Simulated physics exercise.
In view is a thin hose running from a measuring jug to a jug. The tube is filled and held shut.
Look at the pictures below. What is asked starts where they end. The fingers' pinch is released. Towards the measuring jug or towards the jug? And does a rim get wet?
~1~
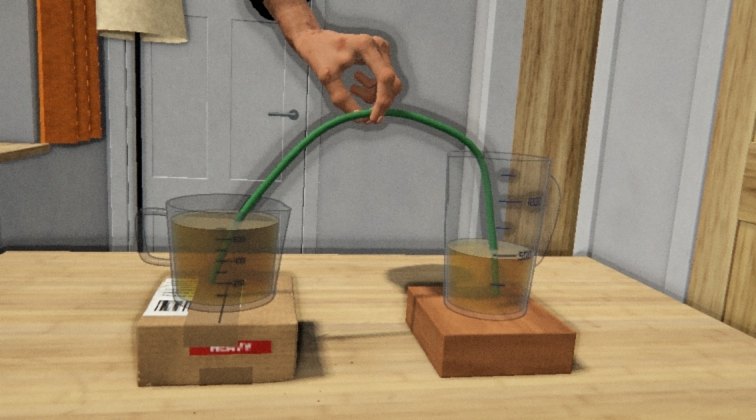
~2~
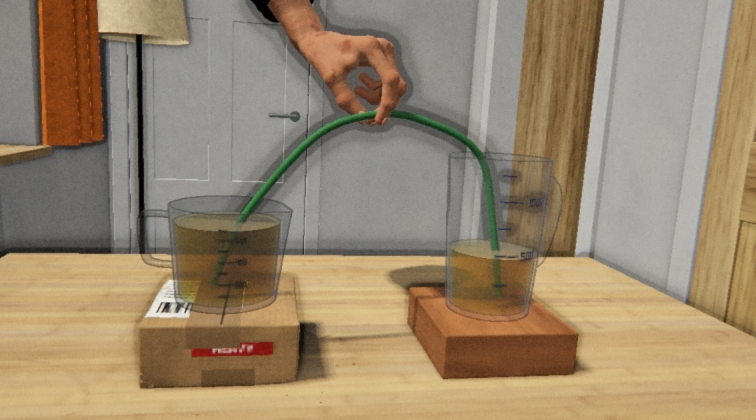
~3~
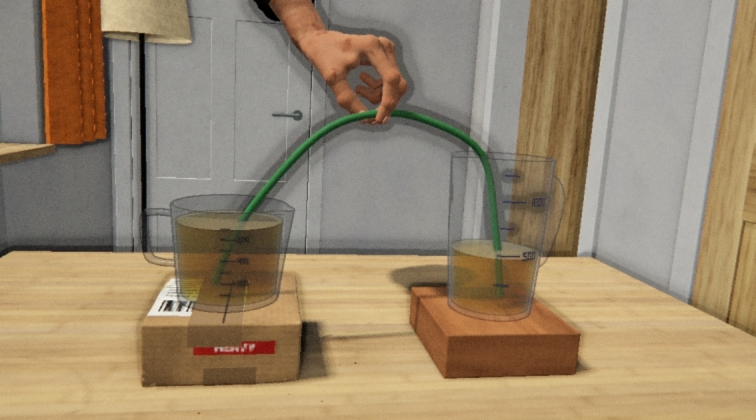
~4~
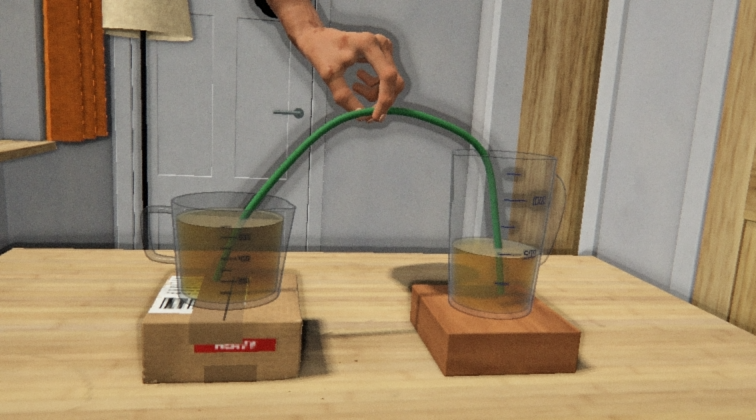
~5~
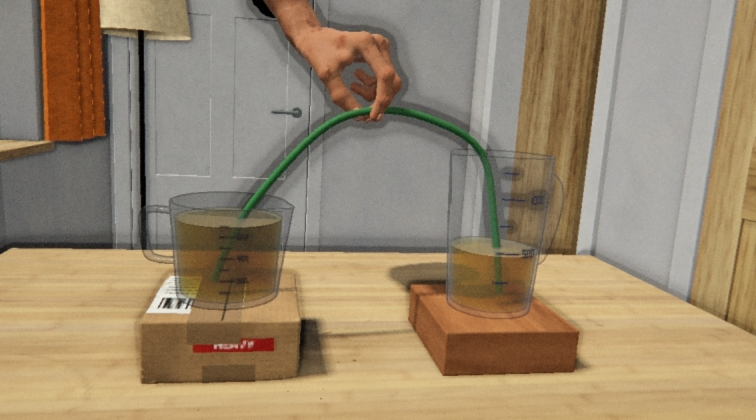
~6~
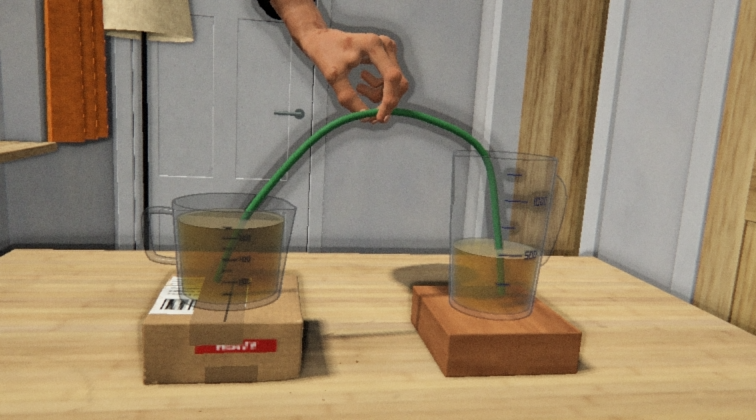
Flow goes rightward, and the filling side is big enough.
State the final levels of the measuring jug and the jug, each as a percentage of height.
The first stands near 65 percent and the second near 45 percent.
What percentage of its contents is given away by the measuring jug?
My estimate is 20 per cent.
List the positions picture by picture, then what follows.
In the first picture, fingers on the hose; measuring jug (226, 246) about three quarters full, up on the box; jug (492, 229) about a third full, up on the wooden block.
In the second picture, still shut; measuring jug about three quarters full, surface at (228, 221); jug about a third full, surface at (492, 250).
In the third picture, the hose is pinched; measuring jug (230, 247) about three quarters full; jug (496, 230) about a third full.
In the fourth picture, nothing flows; measuring jug about three quarters full, surface at (231, 218); jug about a third full, surface at (495, 247).
In the fifth picture, fingers on the hose; measuring jug (229, 244) about three quarters full, up on the box; jug (495, 228) about a third full, up on the wooden block.
In the sixth picture, still shut; measuring jug about three quarters full, surface at (232, 219); jug about a third full, surface at (496, 248).
A moment on, the measuring jug is about three quarters full; the jug is about a third full.
Further on, the measuring jug is about two thirds full; the jug is about half full.
When it is over, the measuring jug is about two thirds full; the jug is about half full; the two surfaces are level.
